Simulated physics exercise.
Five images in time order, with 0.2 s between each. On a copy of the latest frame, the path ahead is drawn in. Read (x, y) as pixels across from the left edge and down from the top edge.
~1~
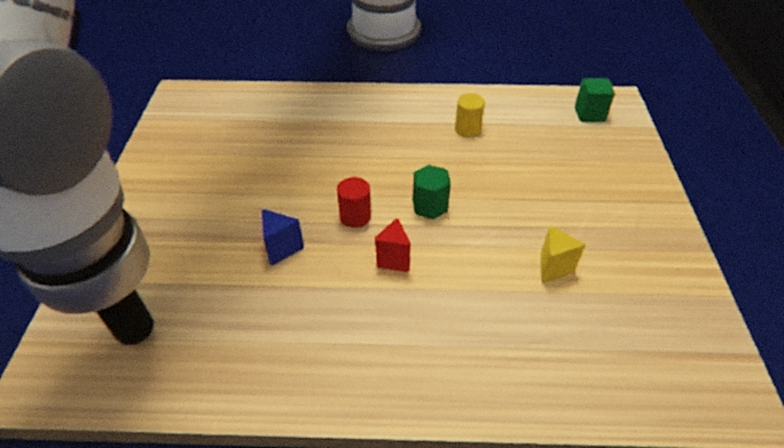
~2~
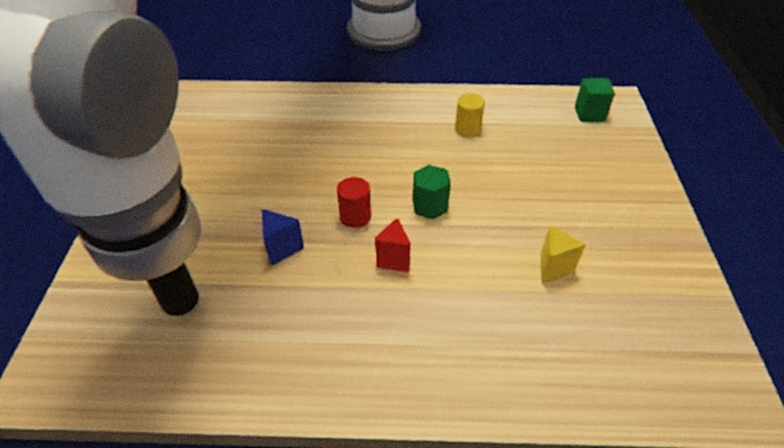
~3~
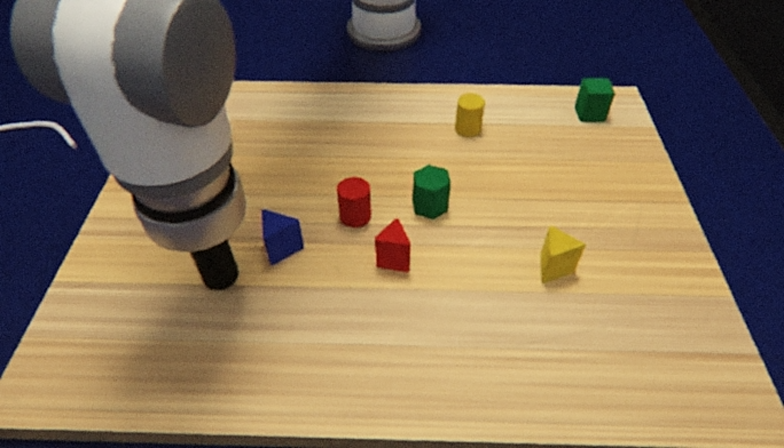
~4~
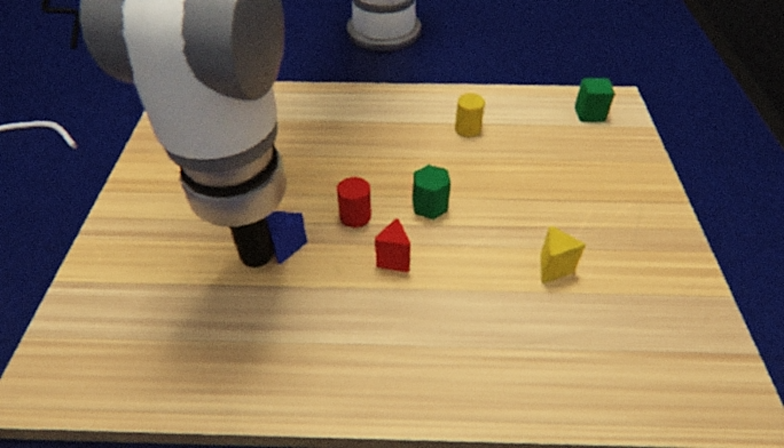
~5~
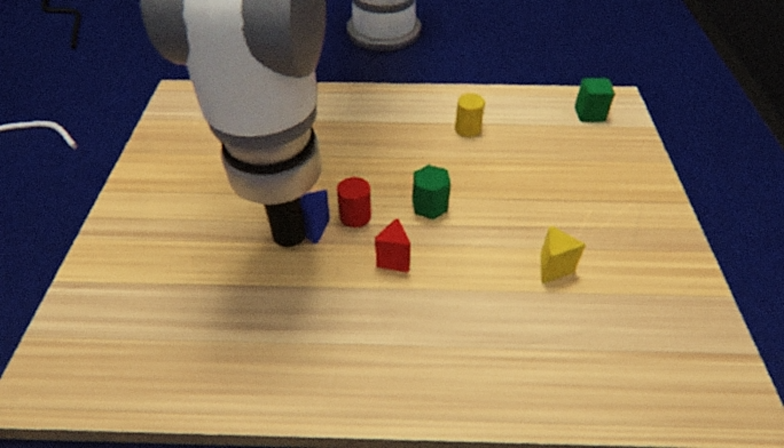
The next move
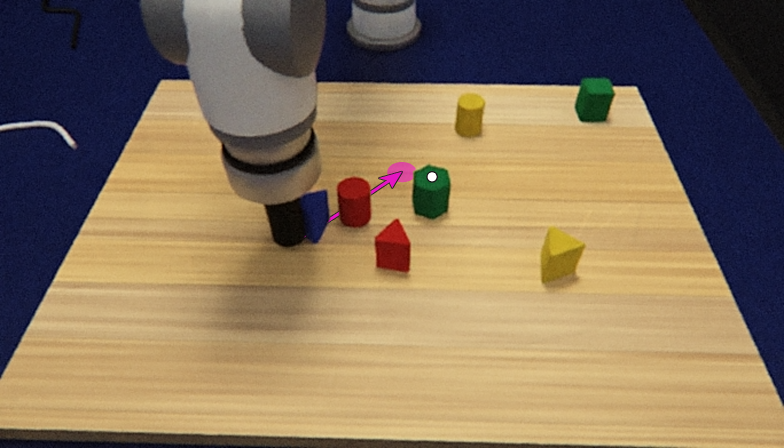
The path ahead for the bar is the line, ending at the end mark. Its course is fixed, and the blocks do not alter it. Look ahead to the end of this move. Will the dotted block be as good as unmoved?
No - that is not the case.
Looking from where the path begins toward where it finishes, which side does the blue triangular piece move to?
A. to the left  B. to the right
My pick is A.
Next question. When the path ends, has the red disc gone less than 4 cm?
No, that is not how it ends up.
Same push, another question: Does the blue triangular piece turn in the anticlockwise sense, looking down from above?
It seems so.
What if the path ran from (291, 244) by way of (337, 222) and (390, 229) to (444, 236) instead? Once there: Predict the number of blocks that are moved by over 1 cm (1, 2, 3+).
I'd put the number at two.
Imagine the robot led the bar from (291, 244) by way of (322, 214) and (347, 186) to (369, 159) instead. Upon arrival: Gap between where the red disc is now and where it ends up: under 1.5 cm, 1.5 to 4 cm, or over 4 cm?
Once the path is done, the red disc lies within 1.5 cm of its present place.
The line goes straight from (291, 244) to (402, 172); the dot is on the green hexagonal block.
The first path, step by step. One third of the way, bar at (331, 208); blue triangular piece at (344, 172); red disc at (370, 182).
Two thirds of the way, bar at (369, 185); blue triangular piece at (372, 147), turned 40° anticlockwise; red disc at (397, 175).
At the end, bar at (402, 162); blue triangular piece at (385, 130), turned 85° anticlockwise; red disc at (407, 170); red triangular piece unmoved; green hexagonal block at (442, 180).
